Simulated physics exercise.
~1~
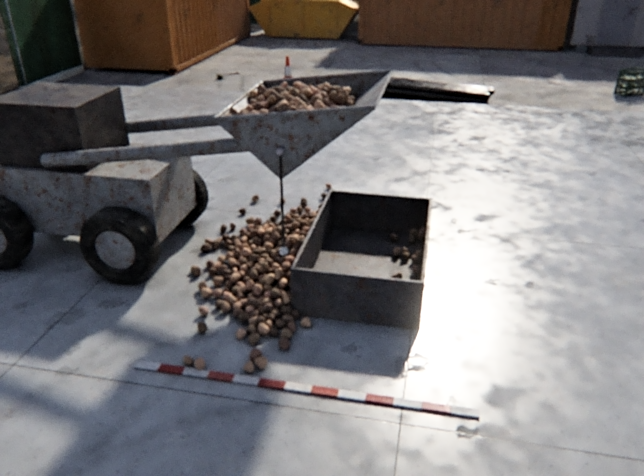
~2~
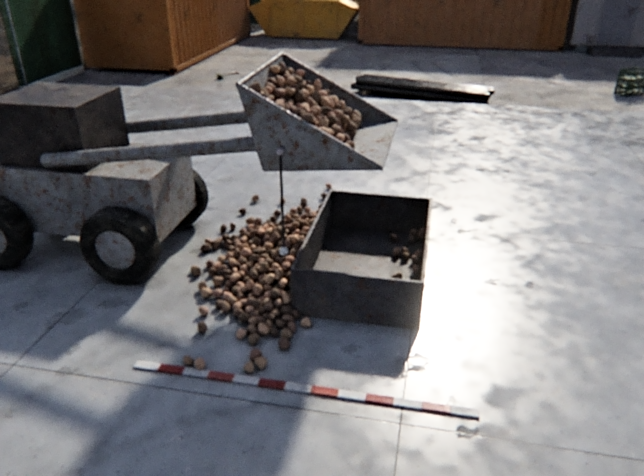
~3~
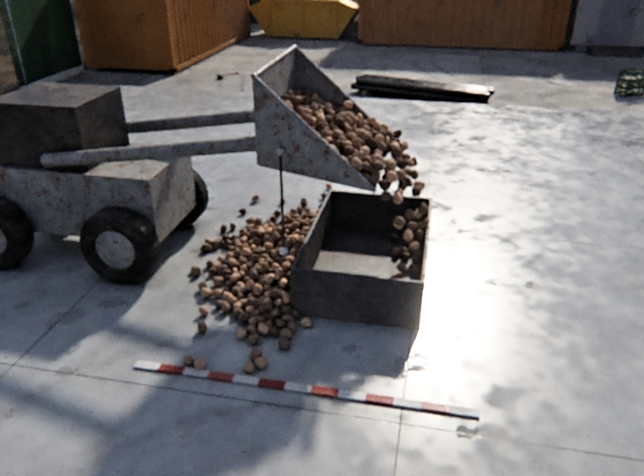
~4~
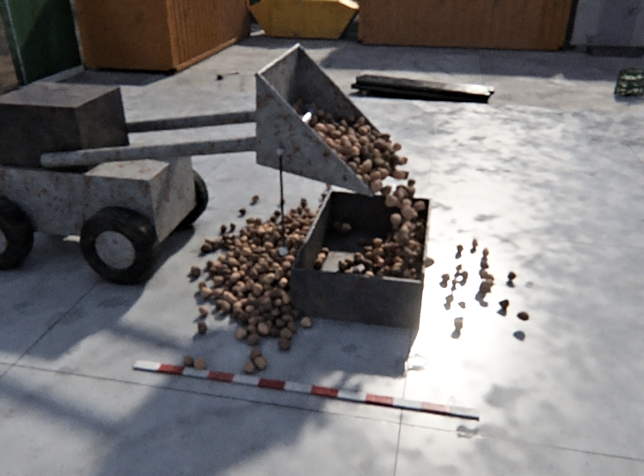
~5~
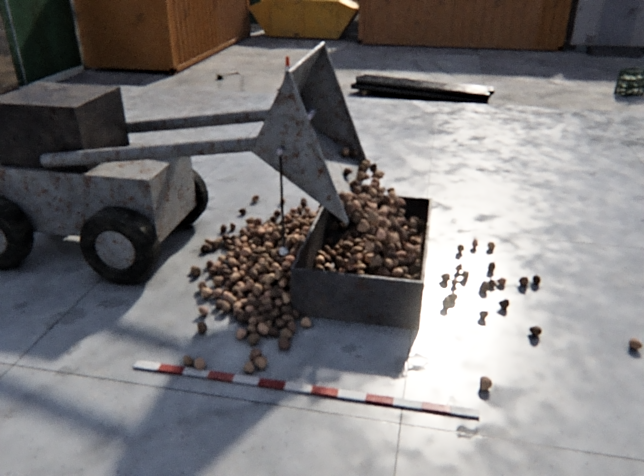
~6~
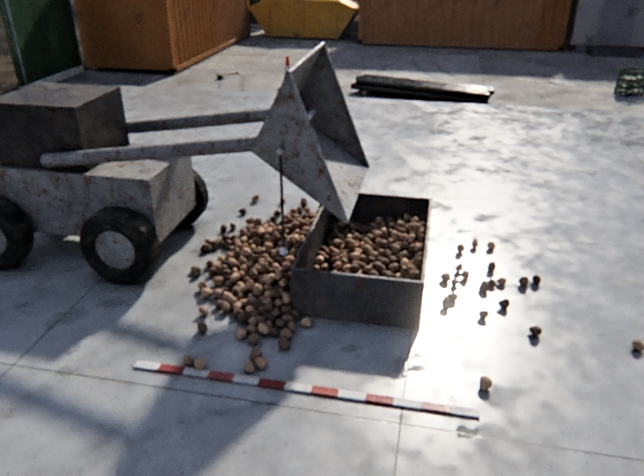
On a sunlit concrete yard, a grey loader tipped its raised bucket of brown stones toward an open dark bin, beside an earlier heap; they poured in and nearly filled it, a few scattered to the right, and the emptied bucket stayed tilted.
